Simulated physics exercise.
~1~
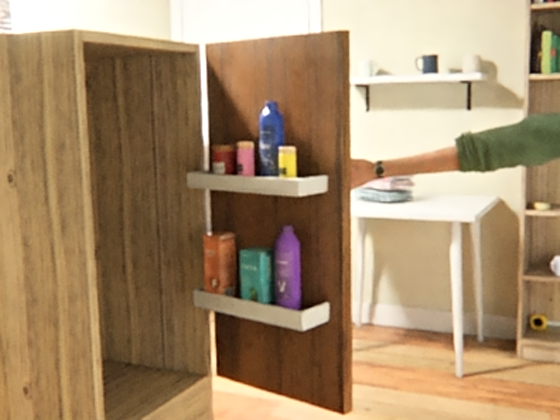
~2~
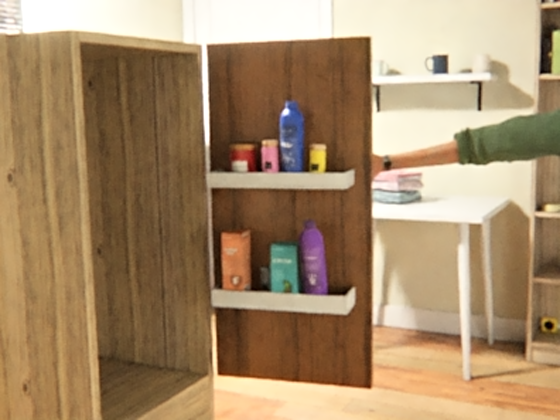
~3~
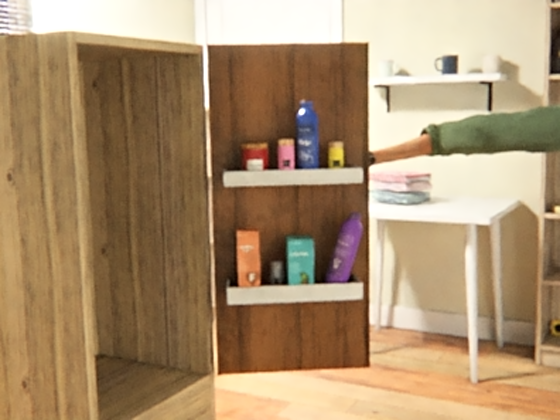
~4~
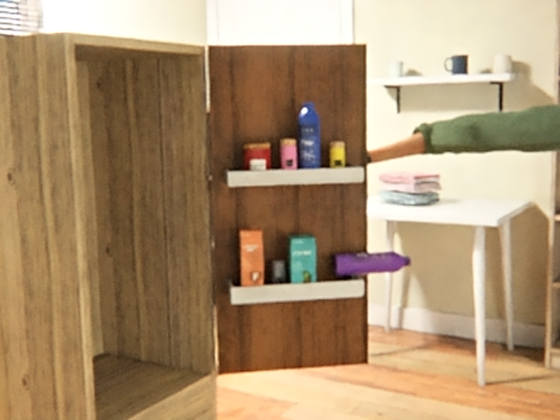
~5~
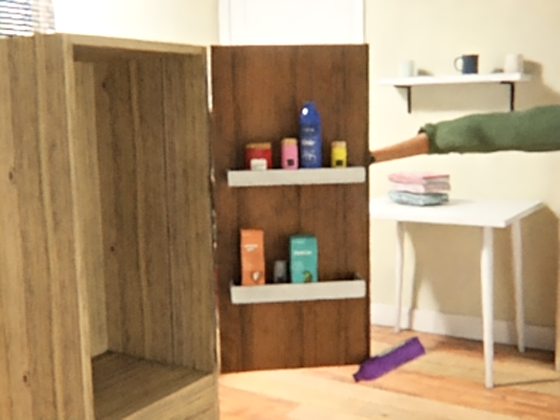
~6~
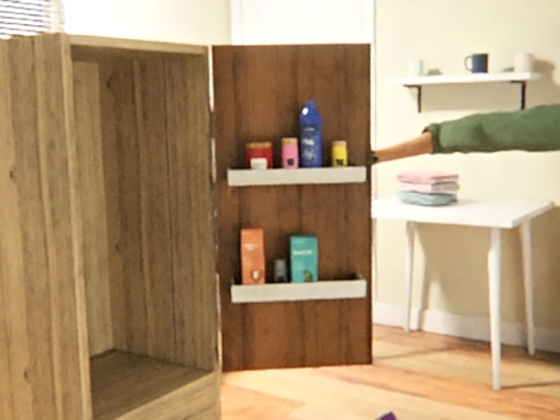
Purple bottle tipping off the lower rack of a wooden cabinet door as a hand pulls it wider, then falling floorward.
